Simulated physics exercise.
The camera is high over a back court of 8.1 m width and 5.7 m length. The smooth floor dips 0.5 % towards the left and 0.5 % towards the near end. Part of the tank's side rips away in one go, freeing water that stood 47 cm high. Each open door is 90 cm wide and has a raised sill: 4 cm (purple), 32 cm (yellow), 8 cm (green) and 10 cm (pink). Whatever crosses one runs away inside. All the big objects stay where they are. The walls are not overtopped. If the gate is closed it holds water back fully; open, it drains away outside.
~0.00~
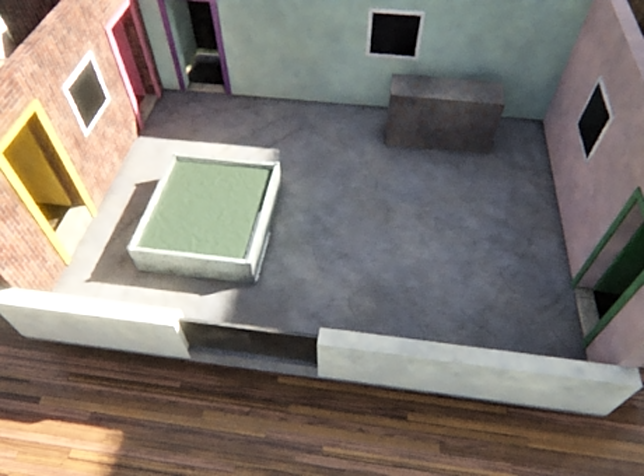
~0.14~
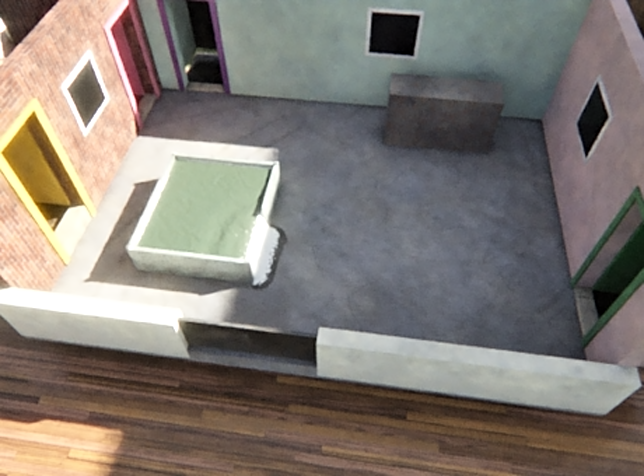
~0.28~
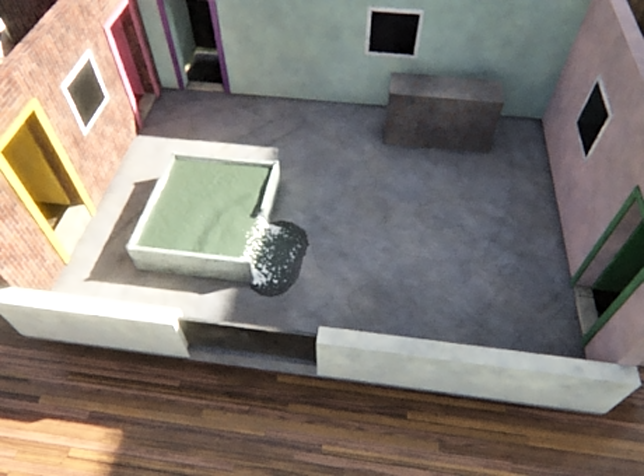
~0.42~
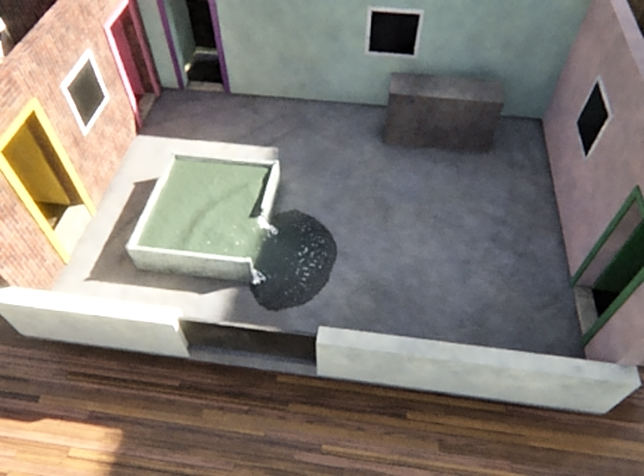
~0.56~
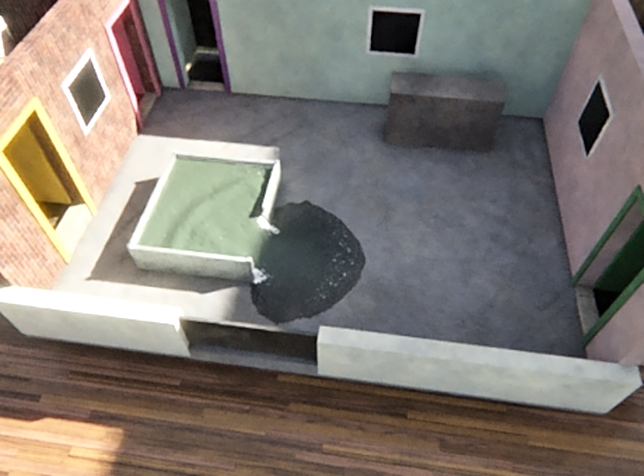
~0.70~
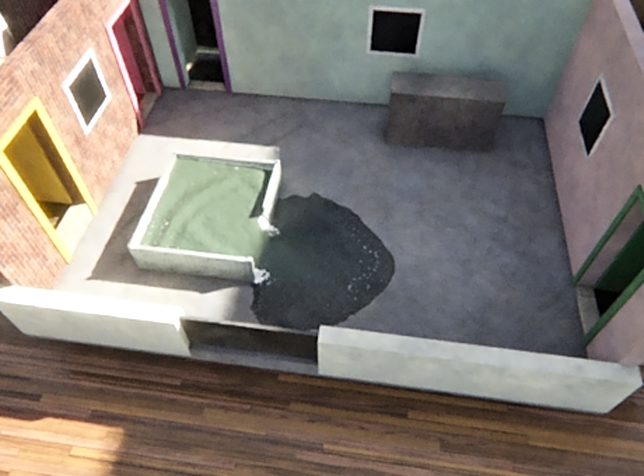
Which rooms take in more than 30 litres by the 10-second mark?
Door by door: At the purple door it stays under the limit; at the yellow door it stays under the limit; at the green door it goes over the limit; at the pink door it keeps below the limit.
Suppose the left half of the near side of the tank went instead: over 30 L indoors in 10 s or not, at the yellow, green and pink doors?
Then: Yellow under, green not over, pink under.
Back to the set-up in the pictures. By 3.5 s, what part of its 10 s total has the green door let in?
Some 25 per cent by then.
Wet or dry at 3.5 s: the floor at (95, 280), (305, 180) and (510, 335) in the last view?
In that order: Still dry, dry, under water.
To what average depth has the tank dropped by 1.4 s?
About 34 cm.
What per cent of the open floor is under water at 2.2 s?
Some 35 per cent of it.
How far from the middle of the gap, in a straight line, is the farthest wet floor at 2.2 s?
Some 5.0 m out.
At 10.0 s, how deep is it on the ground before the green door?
Roughly 5.5 cm deep.
After 1.4 s water covers 20 % of the floor and is deepest (24 cm) near (268, 269); purple door not reached, yellow door not reached, green door not reached, pink door not reached.
After 2.2 s water covers 35 % of the floor and is deepest (20 cm) near (270, 260); purple door not reached, yellow door not reached, green door 7 cm at the sill, 0 L in, pink door not reached.
After 3.5 s water covers 45 % of the floor and is deepest (22 cm) near (582, 372); purple door not reached, yellow door not reached, green door 19 cm at the sill, 22 L in, pink door not reached.
After 6.0 s water covers 45 % of the floor and is deepest (12 cm) near (476, 335); purple door not reached, yellow door not reached, green door 10 cm at the sill, 75 L in, pink door not reached.
After 10.0 s water covers 75 % of the floor and is deepest (9 cm) near (539, 120); purple door not reached, yellow door not reached, green door 5 cm at the sill, 82 L in, pink door not reached.
